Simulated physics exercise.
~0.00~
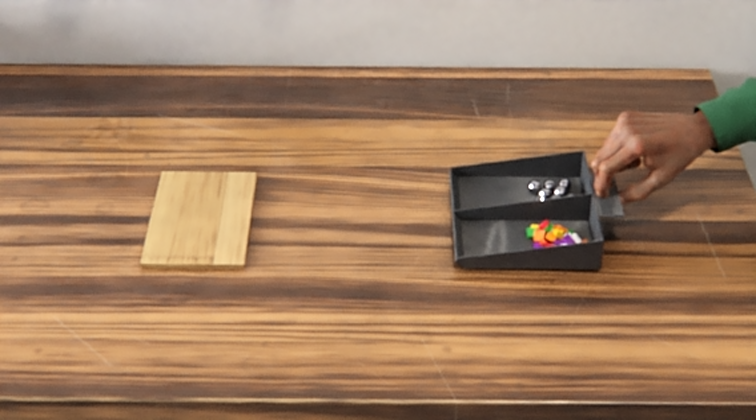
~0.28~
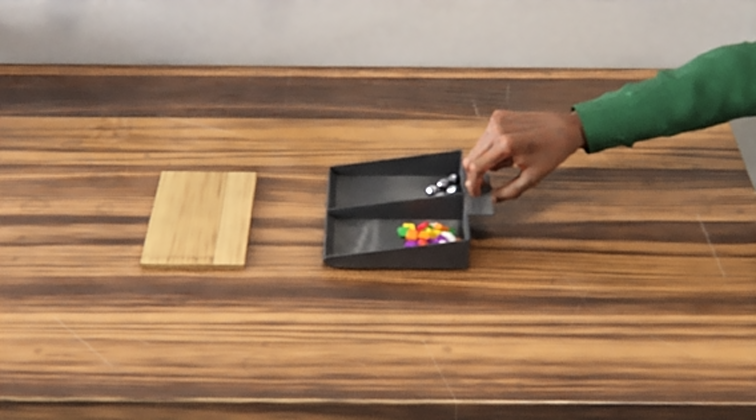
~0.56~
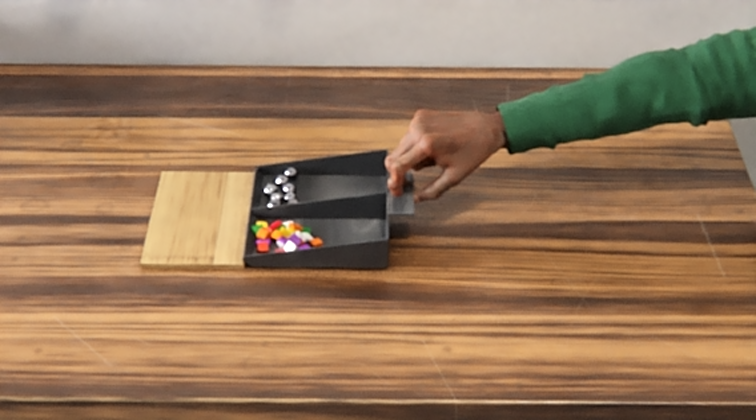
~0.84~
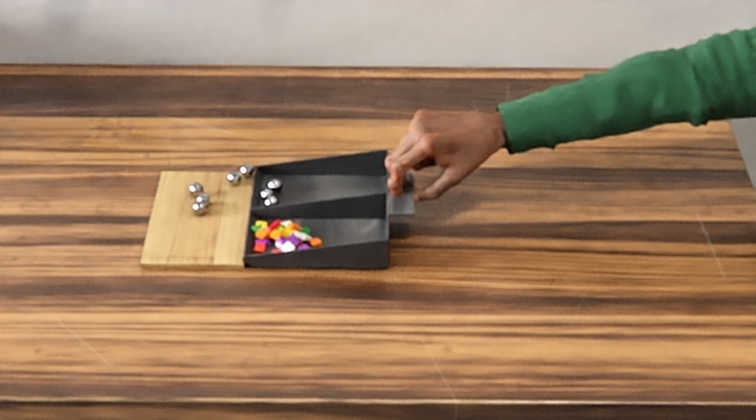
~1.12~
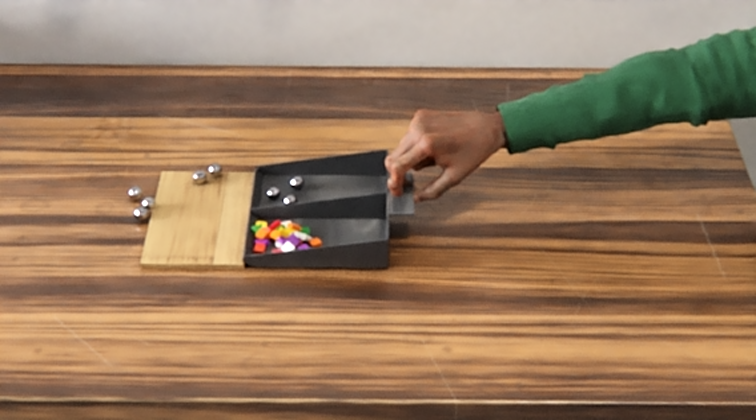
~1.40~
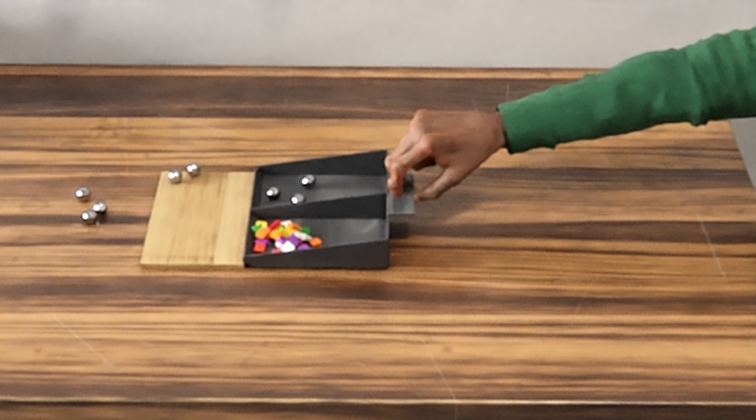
Shiny silver balls spilled from a divided black tray after a hand slid it left into a flat wooden board, most rolling across or past the board while a few stayed behind, and the colourful little pieces bunched up inside the front rim.
